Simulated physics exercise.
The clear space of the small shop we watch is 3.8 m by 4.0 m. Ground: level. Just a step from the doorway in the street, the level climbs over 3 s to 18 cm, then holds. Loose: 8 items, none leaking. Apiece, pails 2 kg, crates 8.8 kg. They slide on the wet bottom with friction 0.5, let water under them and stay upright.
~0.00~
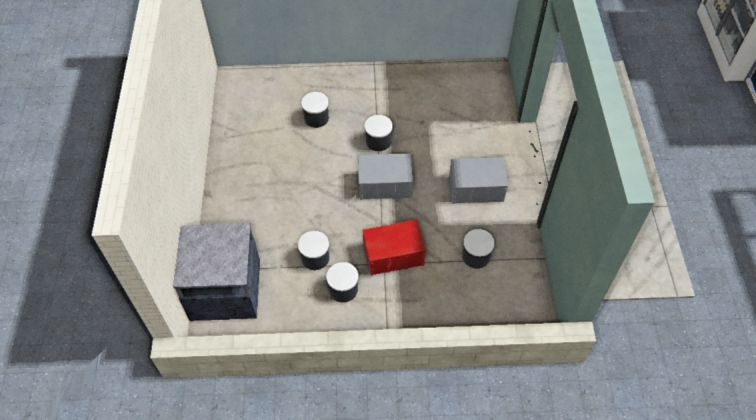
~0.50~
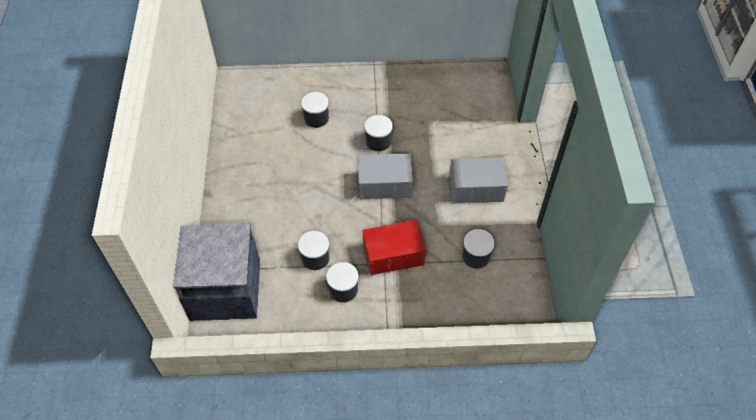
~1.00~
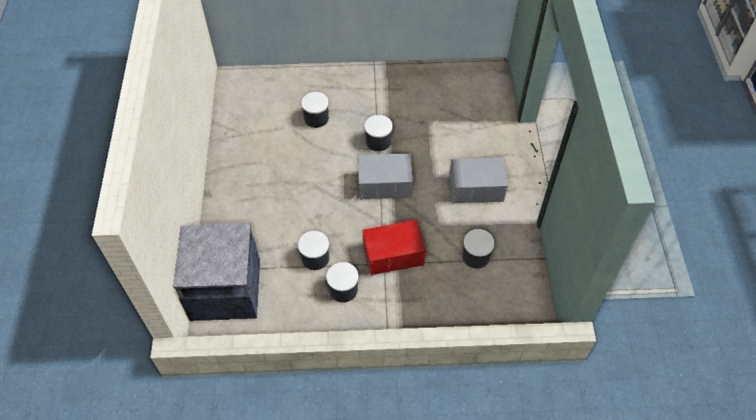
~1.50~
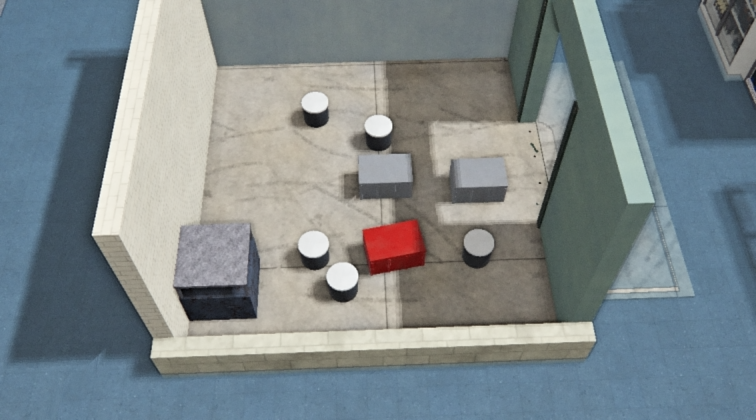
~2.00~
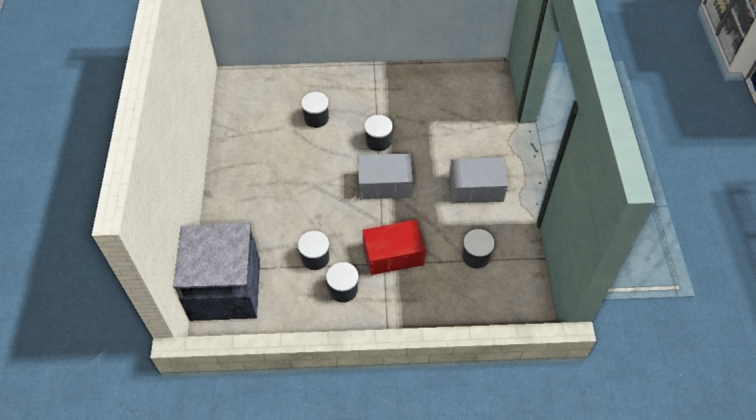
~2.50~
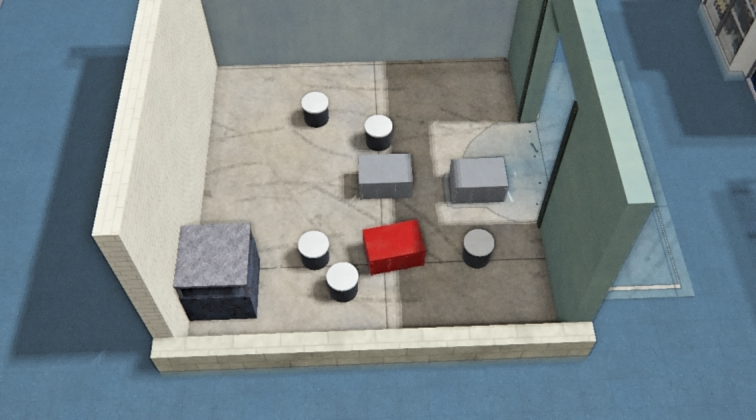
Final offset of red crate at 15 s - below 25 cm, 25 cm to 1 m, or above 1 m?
It winds up a bit off.
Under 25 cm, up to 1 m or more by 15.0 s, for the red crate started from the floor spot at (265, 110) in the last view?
Outcome - it covers a small distance.
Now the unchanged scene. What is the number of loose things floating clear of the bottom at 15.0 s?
Count at that moment: 8.
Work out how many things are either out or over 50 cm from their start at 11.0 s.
By that point, 7.
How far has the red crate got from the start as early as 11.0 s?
Displacement near 120 cm.
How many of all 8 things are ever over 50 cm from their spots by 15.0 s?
8.
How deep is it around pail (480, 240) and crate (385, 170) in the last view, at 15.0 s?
About 10 and 15 cm.
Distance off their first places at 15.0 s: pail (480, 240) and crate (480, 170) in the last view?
First 120 cm, then 200 cm.
After 3.5 s the red crate is near (394, 240), 0.0 m from its start, aground; 0 afloat.
After 6.8 s the red crate is near (329, 318), 1.1 m from its start, afloat; 7 afloat.
After 11.0 s the red crate is near (485, 309), 1.2 m from its start, afloat; 8 afloat.
After 15.0 s the red crate is near (368, 193), 0.6 m from its start, afloat; 8 afloat.
